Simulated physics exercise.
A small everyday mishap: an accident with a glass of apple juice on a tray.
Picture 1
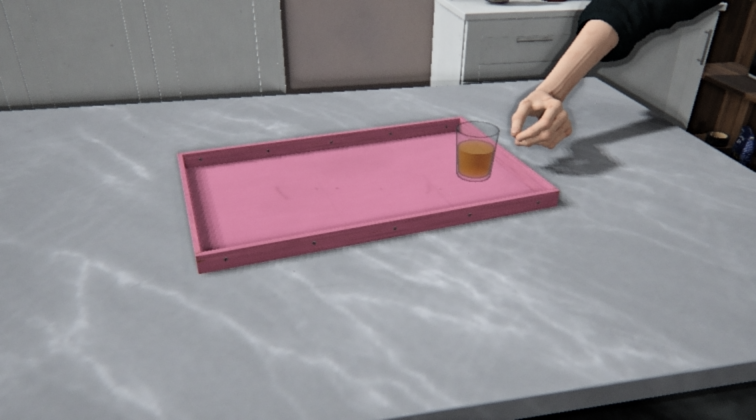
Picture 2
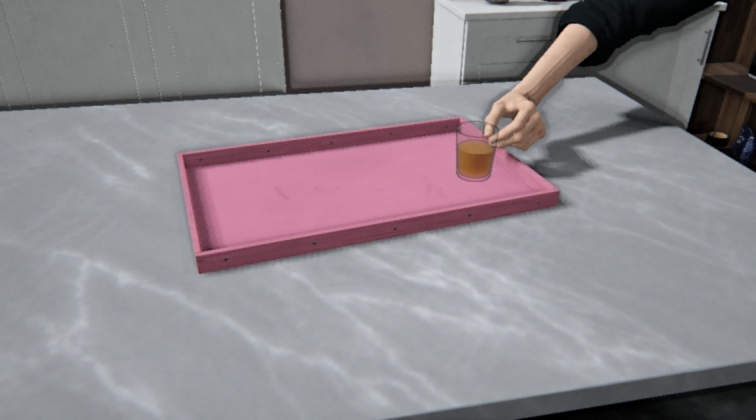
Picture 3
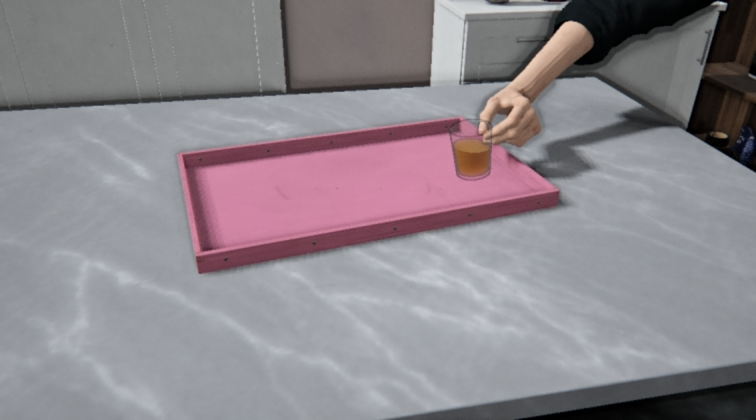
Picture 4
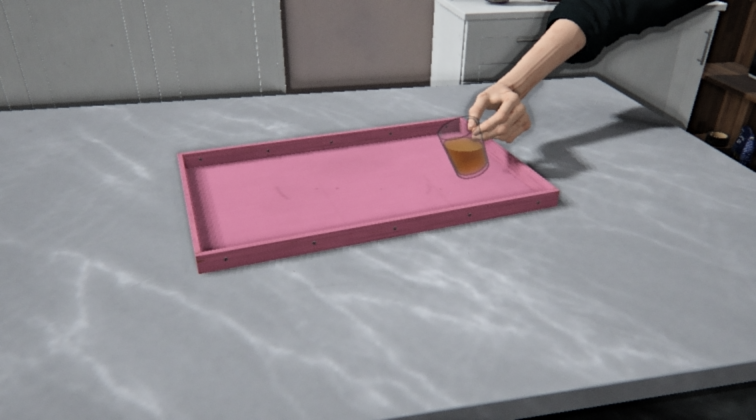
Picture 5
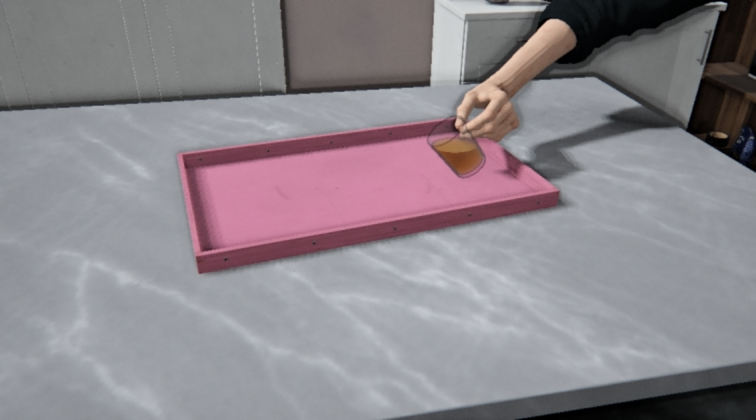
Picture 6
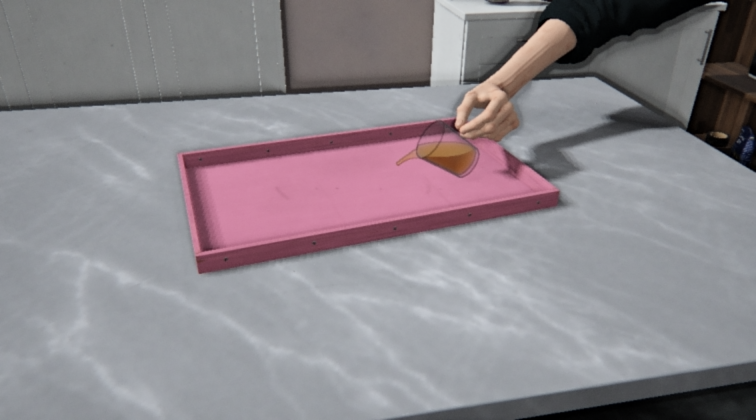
On a pink tray, a hand tips a glass of amber drink leftward until liquid pours out.
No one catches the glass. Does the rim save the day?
I expect the spill will remain inside the tray.
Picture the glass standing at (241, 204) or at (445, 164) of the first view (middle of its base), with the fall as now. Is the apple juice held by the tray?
First it escapes from the tray, then it is held by the rim.
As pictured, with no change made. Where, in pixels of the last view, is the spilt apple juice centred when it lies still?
(276, 193).
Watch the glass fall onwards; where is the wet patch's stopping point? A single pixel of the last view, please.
Leading edge approx. (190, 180).
Shortly, the glass lies in the tray; the puddle covers about as much as a plate; none is outside.
Then, the puddle covers about as much as a tray; none is outside.
At the finish, the puddle covers about as much as a tray; none is outside.
